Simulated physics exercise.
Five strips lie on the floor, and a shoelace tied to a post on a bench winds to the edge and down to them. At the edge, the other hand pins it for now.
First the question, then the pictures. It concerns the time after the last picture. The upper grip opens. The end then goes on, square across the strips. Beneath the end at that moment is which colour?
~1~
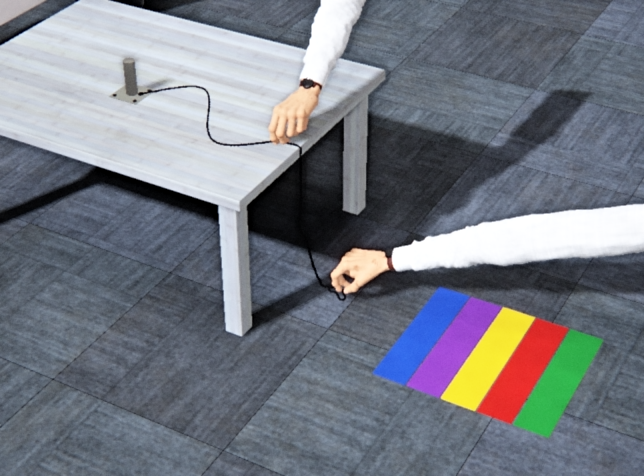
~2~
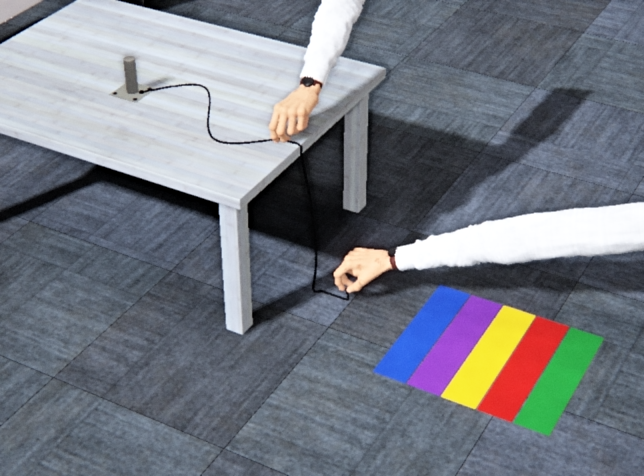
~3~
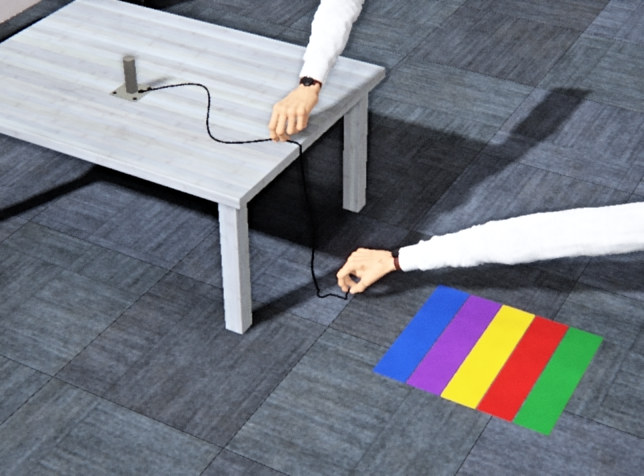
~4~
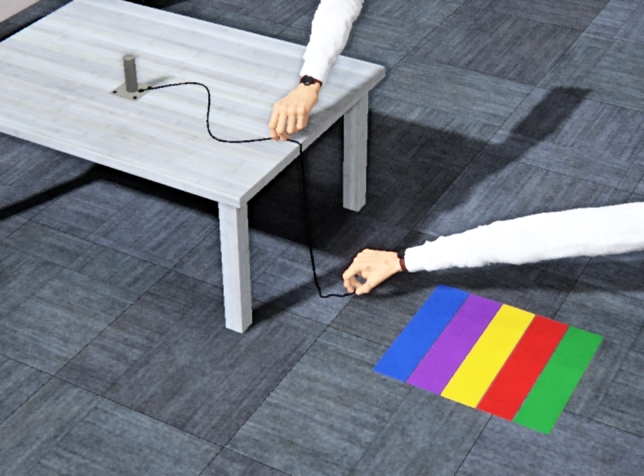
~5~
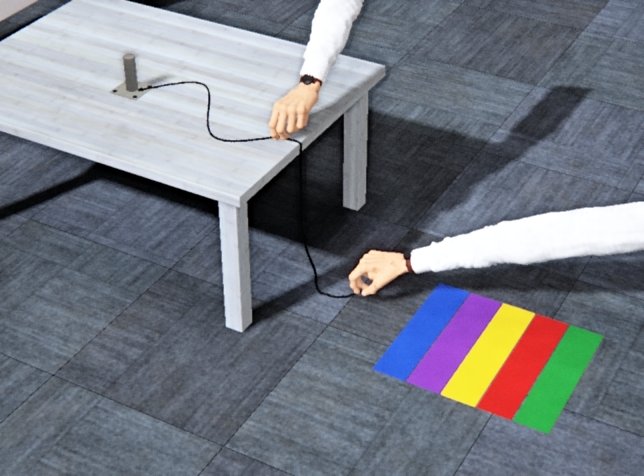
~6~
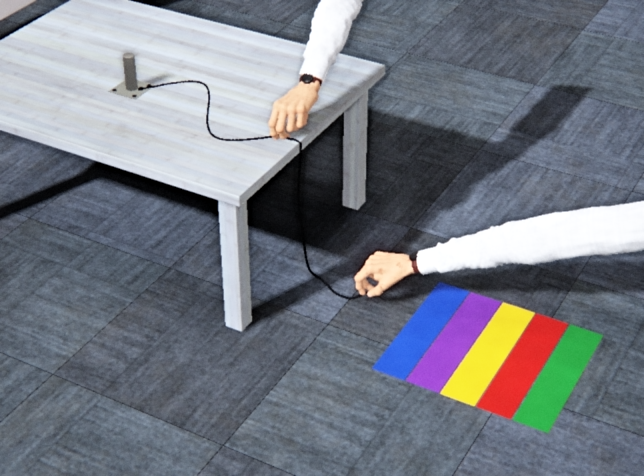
Beneath it is red.
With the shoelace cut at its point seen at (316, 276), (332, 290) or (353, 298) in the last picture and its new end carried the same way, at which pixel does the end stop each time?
Respectively (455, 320), (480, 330) and (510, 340).
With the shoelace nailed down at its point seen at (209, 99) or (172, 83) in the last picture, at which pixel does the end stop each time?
About (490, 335) and (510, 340).
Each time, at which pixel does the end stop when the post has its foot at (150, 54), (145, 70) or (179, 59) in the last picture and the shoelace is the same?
First (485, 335), then (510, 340), then (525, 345).
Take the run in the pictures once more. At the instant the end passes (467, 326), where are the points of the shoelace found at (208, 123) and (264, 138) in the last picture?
At (263, 129), then (311, 173).
Soon after, end near (467, 326); over purple.
Then, end near (507, 340); over yellow.
At full stretch, end near (530, 348); over red. It halts on the red strip.
